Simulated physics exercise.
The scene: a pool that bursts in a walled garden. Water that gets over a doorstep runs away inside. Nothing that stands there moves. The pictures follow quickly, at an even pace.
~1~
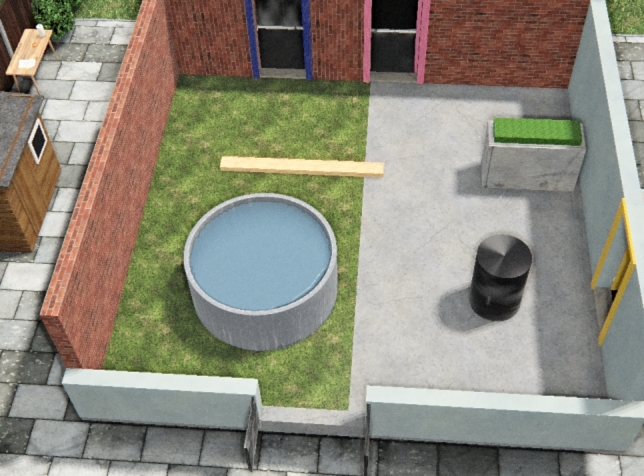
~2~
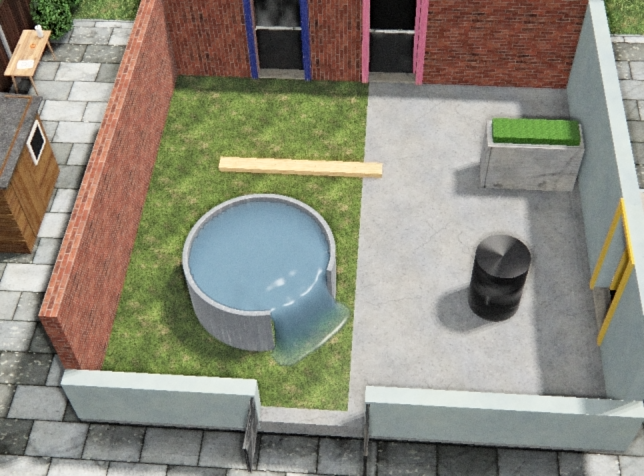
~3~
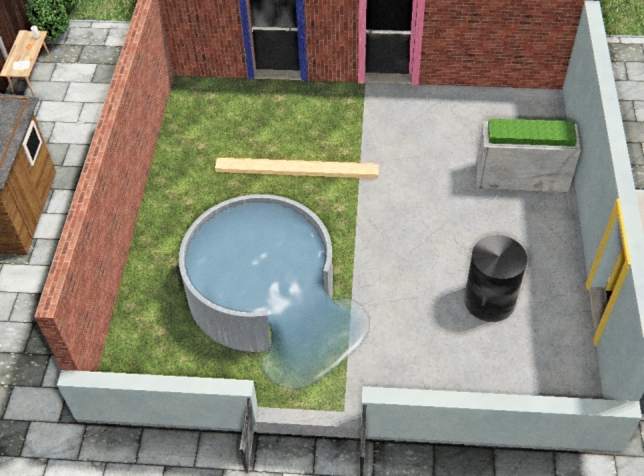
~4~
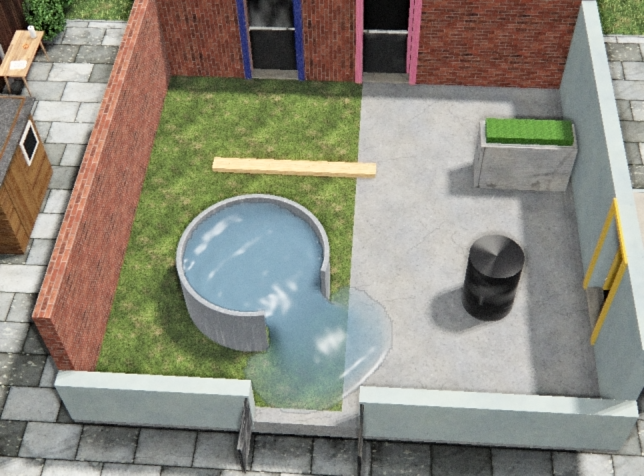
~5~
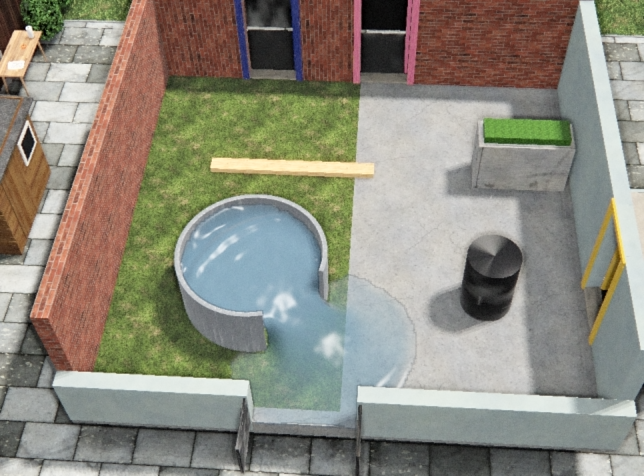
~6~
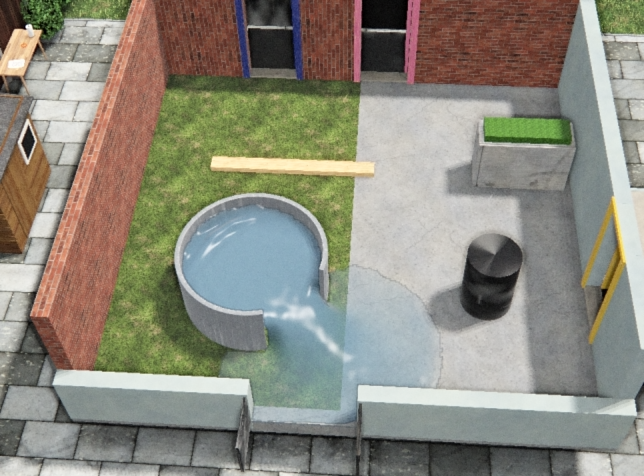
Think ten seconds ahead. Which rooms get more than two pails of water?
In the end: The pink door admits no more than that; the blue door admits no more than that; the yellow door lets in a lot.
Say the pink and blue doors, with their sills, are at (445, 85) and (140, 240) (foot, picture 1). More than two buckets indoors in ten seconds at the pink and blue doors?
One by one: The pink door keeps below it; the blue door stays under.
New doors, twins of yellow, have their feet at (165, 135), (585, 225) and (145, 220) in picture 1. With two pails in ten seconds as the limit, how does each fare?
In turn: Is under, lets more in, stays under.
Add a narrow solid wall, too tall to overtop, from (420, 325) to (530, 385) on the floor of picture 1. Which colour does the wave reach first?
It is the yellow-painted one.
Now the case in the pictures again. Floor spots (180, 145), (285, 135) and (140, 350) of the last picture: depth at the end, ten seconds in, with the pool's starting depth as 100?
In turn 0, 2 and 0 in a hundred.
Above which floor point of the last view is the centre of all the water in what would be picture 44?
I would point to (424, 285).
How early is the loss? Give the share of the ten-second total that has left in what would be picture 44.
Roughly 85 per cent.
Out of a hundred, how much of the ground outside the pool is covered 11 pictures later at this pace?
Close to 25 %.
A moment on, water covers 20 % of the floor; the pink door not reached, the blue door not reached, the yellow door not reached.
Next, water covers 25 % of the floor; the pink door not reached, the blue door not reached, the yellow door wet at the sill, nothing in.
Then, water covers 35 % of the floor; the pink door not reached, the blue door not reached, the yellow door over two buckets in.
Later, water covers 50 % of the floor; the pink door not reached, the blue door not reached, the yellow door over two buckets in.
In the end, water covers 75 % of the floor; the pink door wet at the sill, nothing in, the blue door not reached, the yellow door far over two buckets in.
